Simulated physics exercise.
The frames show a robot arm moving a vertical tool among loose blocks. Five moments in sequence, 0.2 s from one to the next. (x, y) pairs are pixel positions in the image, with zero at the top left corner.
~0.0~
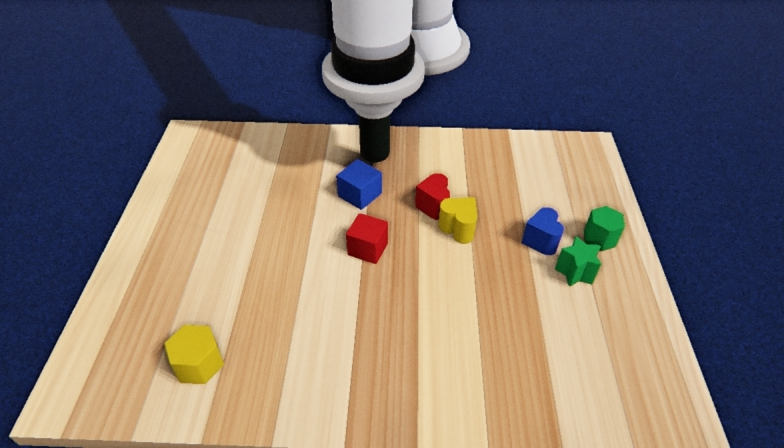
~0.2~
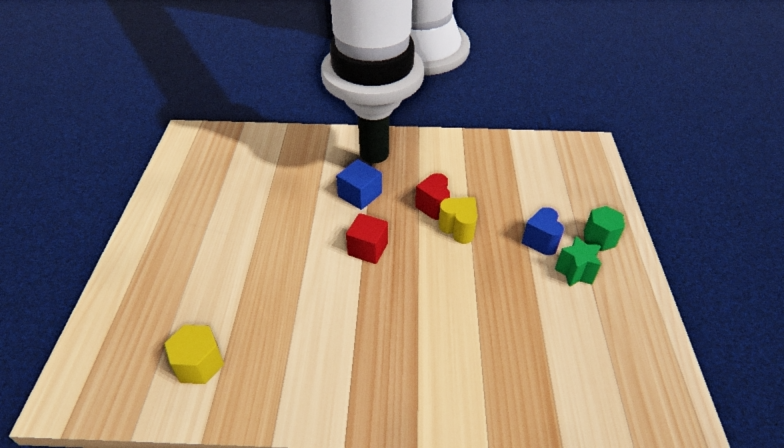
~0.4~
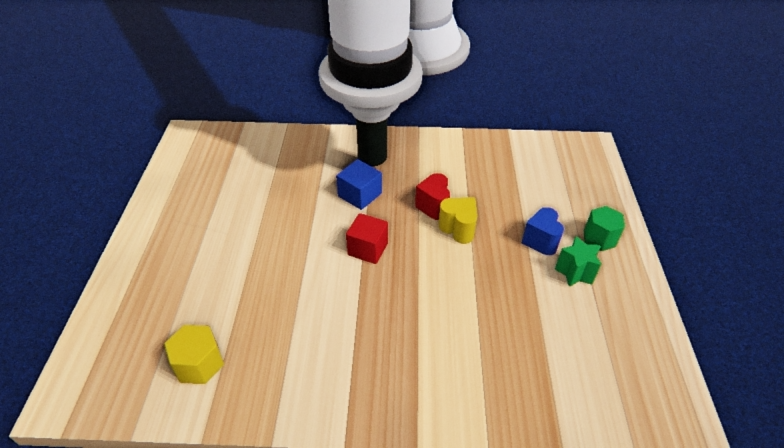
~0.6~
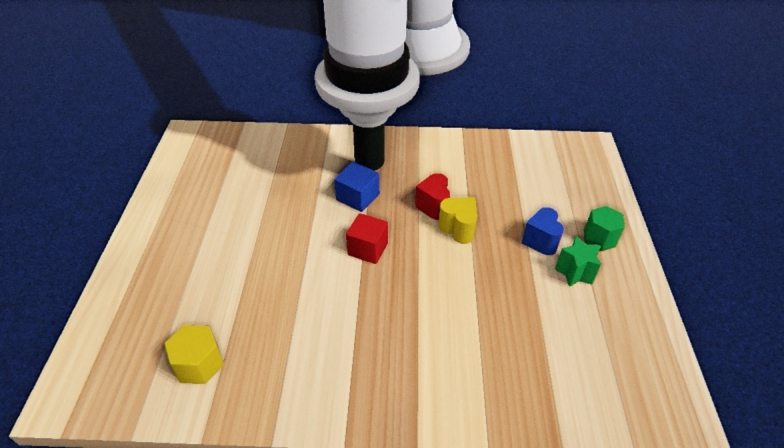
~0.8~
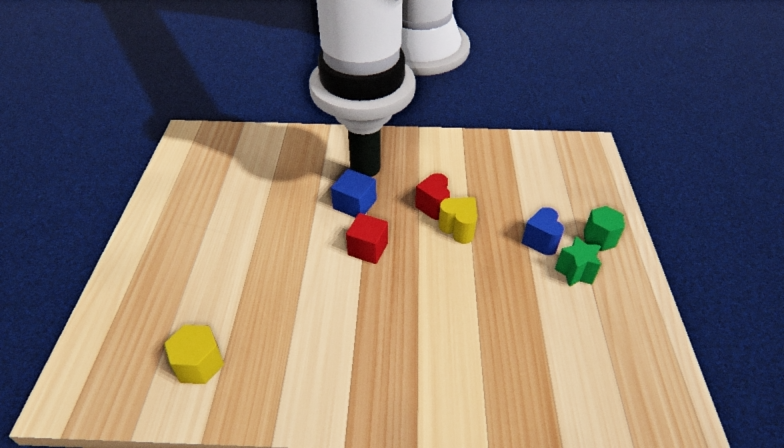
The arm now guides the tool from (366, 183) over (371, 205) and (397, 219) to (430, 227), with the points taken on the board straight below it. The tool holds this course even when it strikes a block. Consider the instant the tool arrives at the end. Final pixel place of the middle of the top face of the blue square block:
Located at (348, 204).
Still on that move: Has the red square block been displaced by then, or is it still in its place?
The red square block will stay where it is.
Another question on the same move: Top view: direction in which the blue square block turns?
It rotates clockwise.
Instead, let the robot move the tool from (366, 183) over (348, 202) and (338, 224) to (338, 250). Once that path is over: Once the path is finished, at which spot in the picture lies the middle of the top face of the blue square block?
At roughly (322, 255).
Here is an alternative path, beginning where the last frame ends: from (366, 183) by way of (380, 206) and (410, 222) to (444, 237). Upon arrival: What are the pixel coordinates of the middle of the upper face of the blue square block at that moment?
I expect it at (351, 198).
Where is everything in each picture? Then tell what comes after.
Tool's lower end at (375, 154); blue square block at (359, 173); red square block at (367, 227); red heart block at (435, 185); yellow heart block at (461, 208), in the first frame.
Tool at (374, 155); blocks still, in the second frame.
Tool at (373, 158); blocks still, in the third frame.
Tool at (370, 163); blue square block at (357, 176), in the fourth frame.
Tool at (365, 169); blue square block at (354, 183); red square block at (367, 227); red heart block at (435, 185); yellow heart block at (461, 208), in the fifth frame.
The first path, step by step. One third of the way, tool at (370, 191); blue square block at (349, 203), turned 15° clockwise.
Two thirds of the way, tool at (399, 205); blue square block at (348, 204), turned 20° clockwise.
At the end, tool at (431, 214); blue square block at (348, 204), turned 20° clockwise; red square block still; red heart block at (440, 186), turned 15° anticlockwise; yellow heart block at (469, 209).
